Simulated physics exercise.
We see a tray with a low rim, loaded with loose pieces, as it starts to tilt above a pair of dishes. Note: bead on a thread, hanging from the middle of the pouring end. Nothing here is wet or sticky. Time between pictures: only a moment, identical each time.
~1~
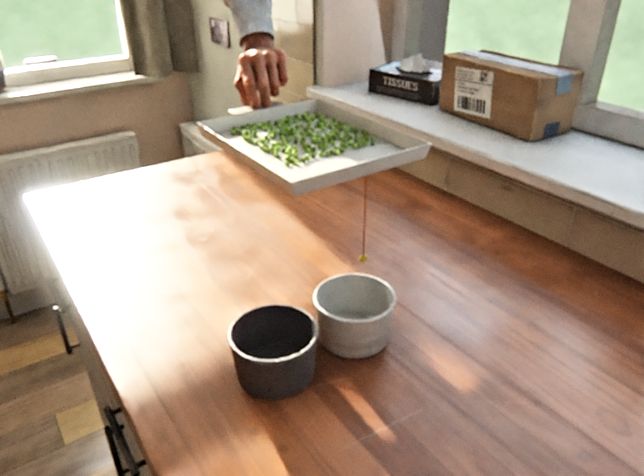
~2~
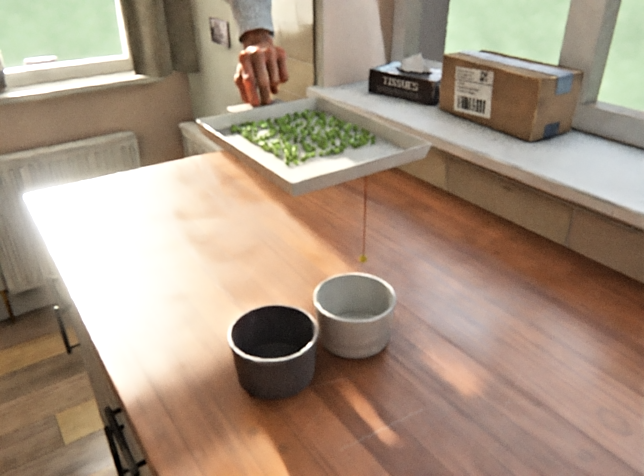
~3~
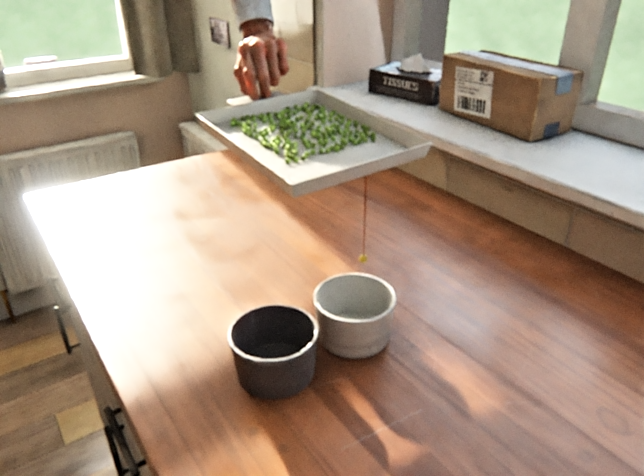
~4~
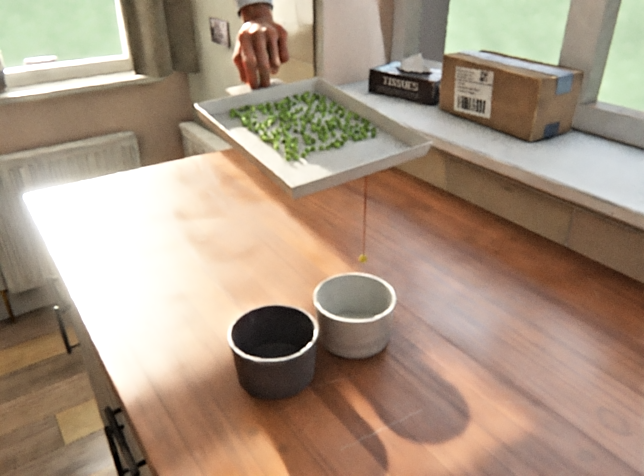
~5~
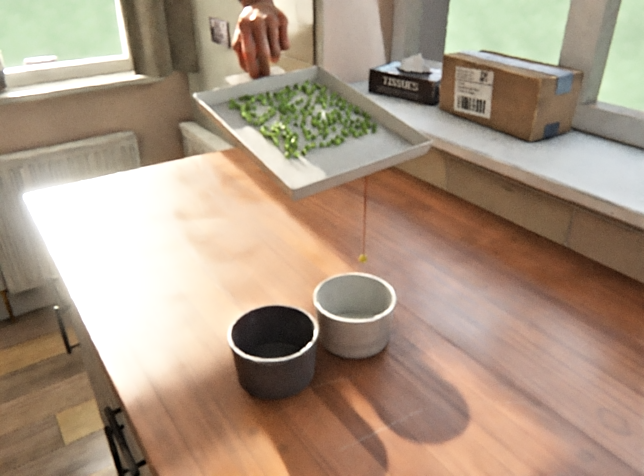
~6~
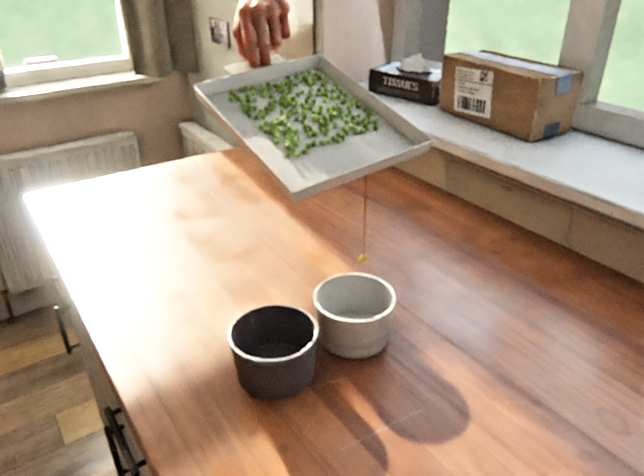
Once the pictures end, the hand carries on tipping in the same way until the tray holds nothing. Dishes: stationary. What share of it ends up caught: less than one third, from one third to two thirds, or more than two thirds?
From one third to two thirds.
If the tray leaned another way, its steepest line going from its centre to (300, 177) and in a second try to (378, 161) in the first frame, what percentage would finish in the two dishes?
You'd see roughly 10 per cent the first time and 0 per cent the second.
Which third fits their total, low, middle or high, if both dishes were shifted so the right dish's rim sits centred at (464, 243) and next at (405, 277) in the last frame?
Initially less than a third, afterwards more than two thirds.
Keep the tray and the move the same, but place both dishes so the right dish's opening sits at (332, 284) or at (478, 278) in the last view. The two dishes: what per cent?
First position: Some 60 %; second position: Some 10 %.
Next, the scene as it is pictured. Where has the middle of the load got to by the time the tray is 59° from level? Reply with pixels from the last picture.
I'd mark the middle close to (330, 184).
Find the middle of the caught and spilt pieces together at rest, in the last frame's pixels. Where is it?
Close to (331, 335) in the last view.
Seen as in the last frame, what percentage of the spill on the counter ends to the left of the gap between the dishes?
Left fraction: Around 60 per cent.
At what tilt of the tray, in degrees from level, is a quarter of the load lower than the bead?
It's turned some 95 degrees by then.
Shortly afterwards, tray tipped steeply; the bulk on the tray; only a few in the left dish; a little in the right dish; only a few outside both; a little in the air.
Next, tray tipped right over; near half on the tray; a little in the left dish; a little in the right dish; a little outside both; near a quarter in the air.
Some moments later, tray tipped past a quarter turn; a little in the left dish; near half in the right dish; near half outside both.
In the end, tray tipped past a quarter turn; a little in the left dish; near half in the right dish; near half outside both.
